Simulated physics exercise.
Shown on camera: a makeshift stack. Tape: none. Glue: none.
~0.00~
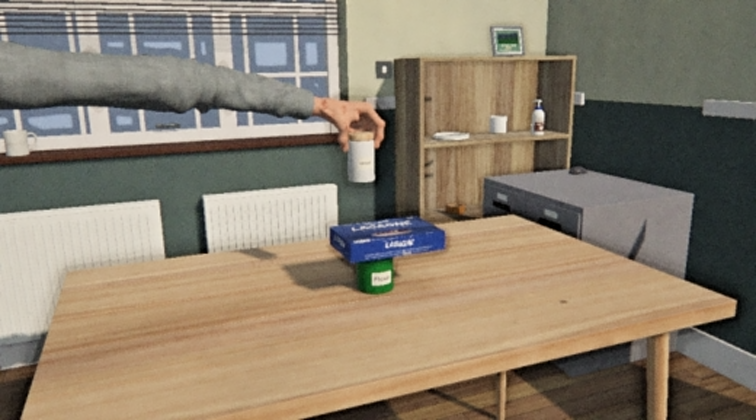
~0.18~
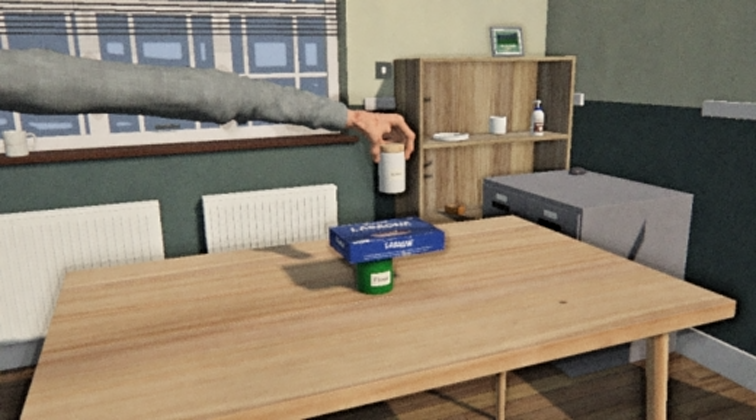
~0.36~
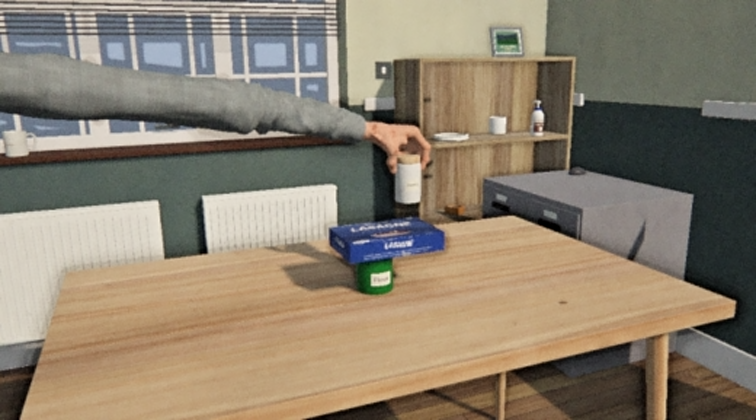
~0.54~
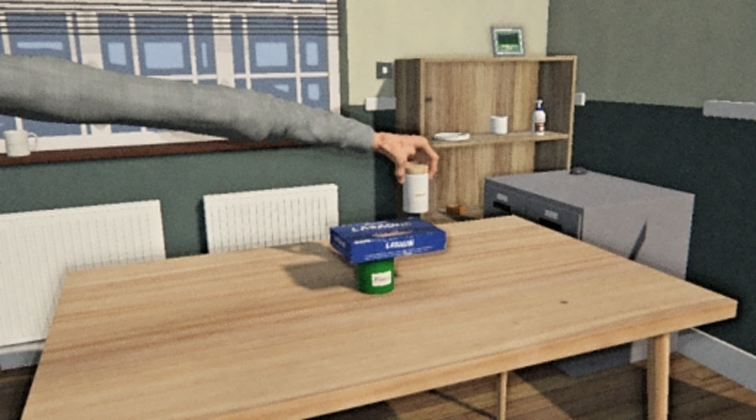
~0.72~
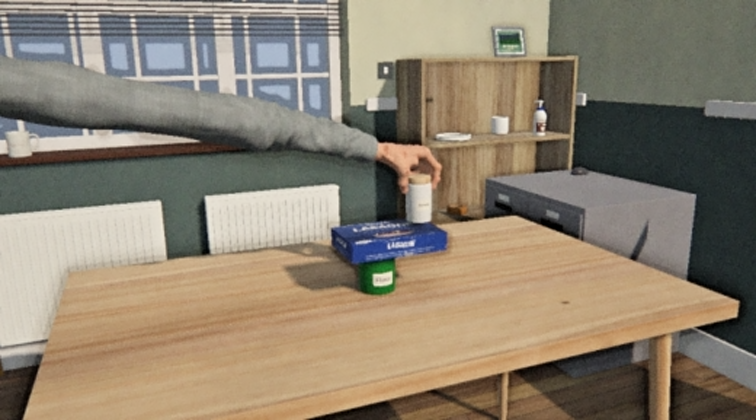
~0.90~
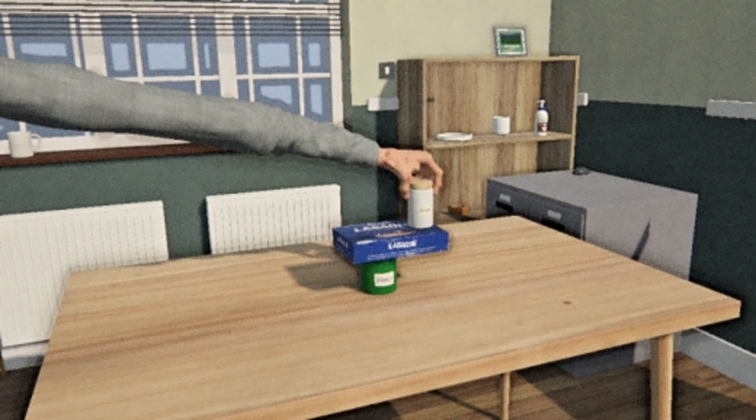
A hand lowers a white jar onto the right side of a blue packet and keeps hold.
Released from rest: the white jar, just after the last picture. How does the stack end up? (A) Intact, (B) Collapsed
B, collapsed.
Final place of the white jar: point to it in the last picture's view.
I'd say around (507, 255) in the last view.
By 1.30 s, white jar now fallen; blue packet tilted by 62°.
By 1.40 s, blue packet tilted by 74°.
By 1.80 s, blue packet tilted by 70°.
By 2.30 s, blue packet now fallen.
When it is over (2.6 s), fallen, blue packet and white jar; green jar as before. End places, in pixels of the last picture, white jar near (508, 255). The stack comes apart.
